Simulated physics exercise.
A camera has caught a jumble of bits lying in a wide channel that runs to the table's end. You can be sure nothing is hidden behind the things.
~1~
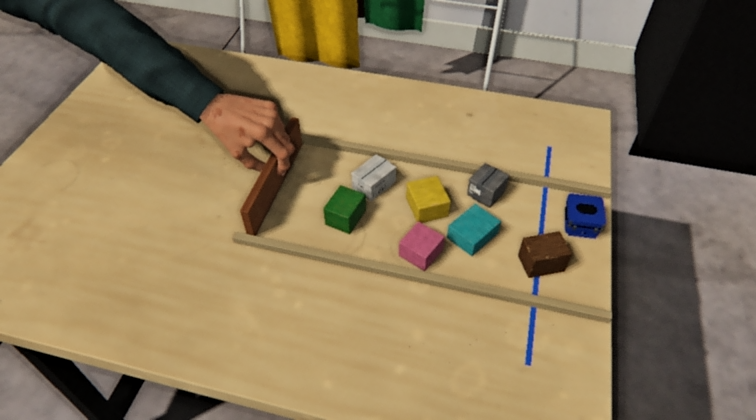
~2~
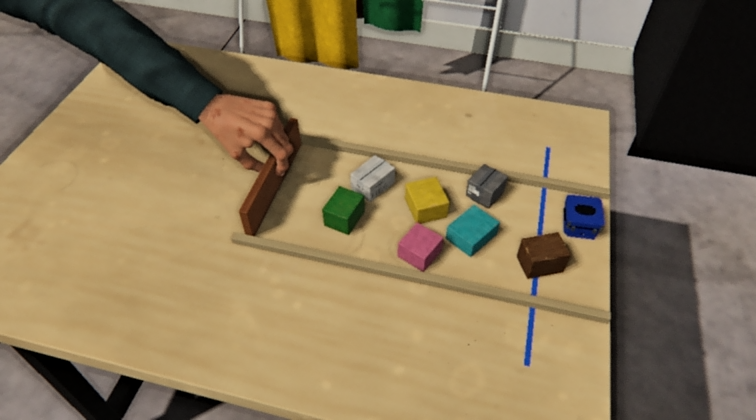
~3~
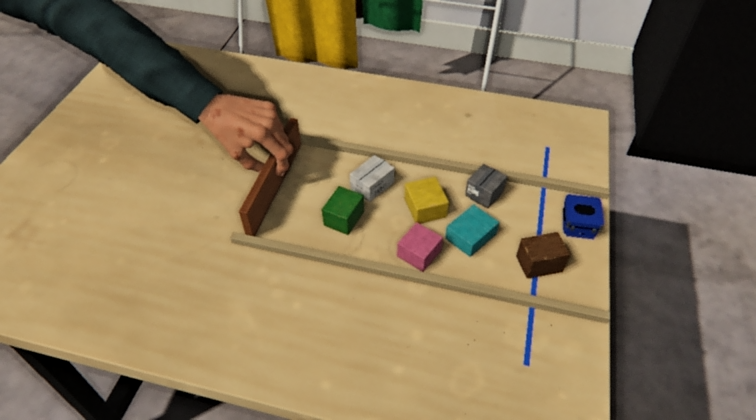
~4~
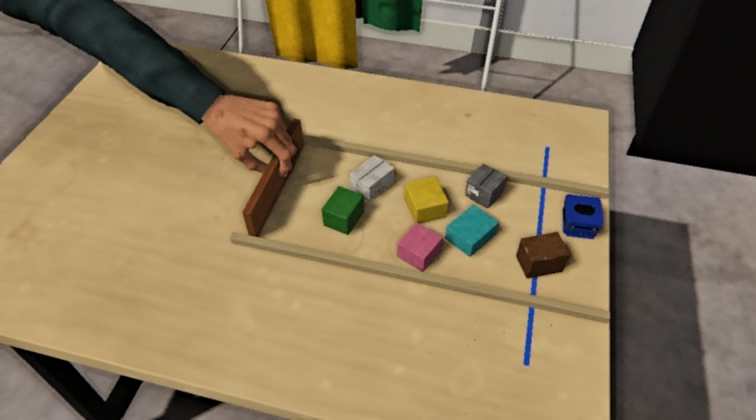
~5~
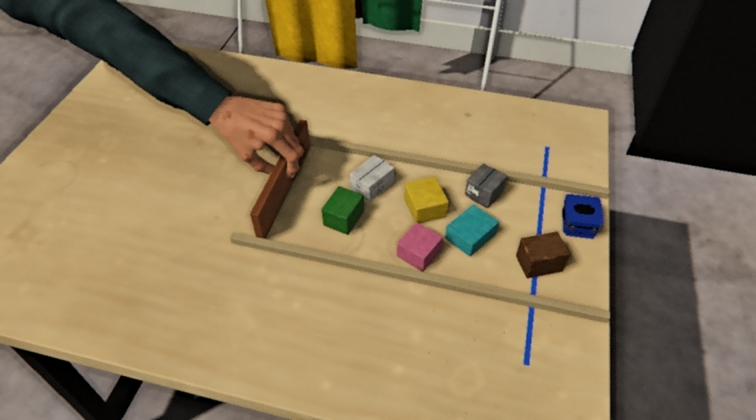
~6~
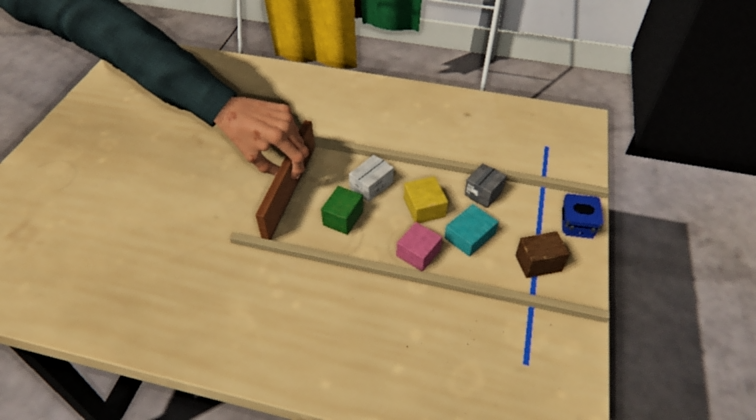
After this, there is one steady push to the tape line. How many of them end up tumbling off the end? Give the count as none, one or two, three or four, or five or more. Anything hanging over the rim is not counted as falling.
The count is one or two.
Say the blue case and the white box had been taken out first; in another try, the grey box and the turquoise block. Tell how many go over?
The counts: 1 and 1.
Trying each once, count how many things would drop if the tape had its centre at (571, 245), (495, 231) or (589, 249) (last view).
In that order 5, 0 and 5.
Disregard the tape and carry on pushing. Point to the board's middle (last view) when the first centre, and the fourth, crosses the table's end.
Around (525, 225); afterwards around (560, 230).
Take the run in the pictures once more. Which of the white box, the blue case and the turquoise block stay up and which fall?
White box: Stays; blue case: Falls off; turquoise block: Stays.
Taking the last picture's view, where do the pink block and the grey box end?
Final spots - pink block (553, 282), grey box (587, 197).
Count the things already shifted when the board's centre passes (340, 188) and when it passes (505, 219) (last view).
At first I count 1, and then 8.
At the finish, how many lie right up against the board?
3.
A little later, none off yet; blue case at rest near (581, 216); brown block at rest near (542, 255); grey box at rest near (485, 185).
Next, none off yet; blue case at rest near (581, 216); brown block moving near (547, 260); grey box shifted about its own width near (504, 183).
When it is over, the number that fall off is one or two; down, blue case.
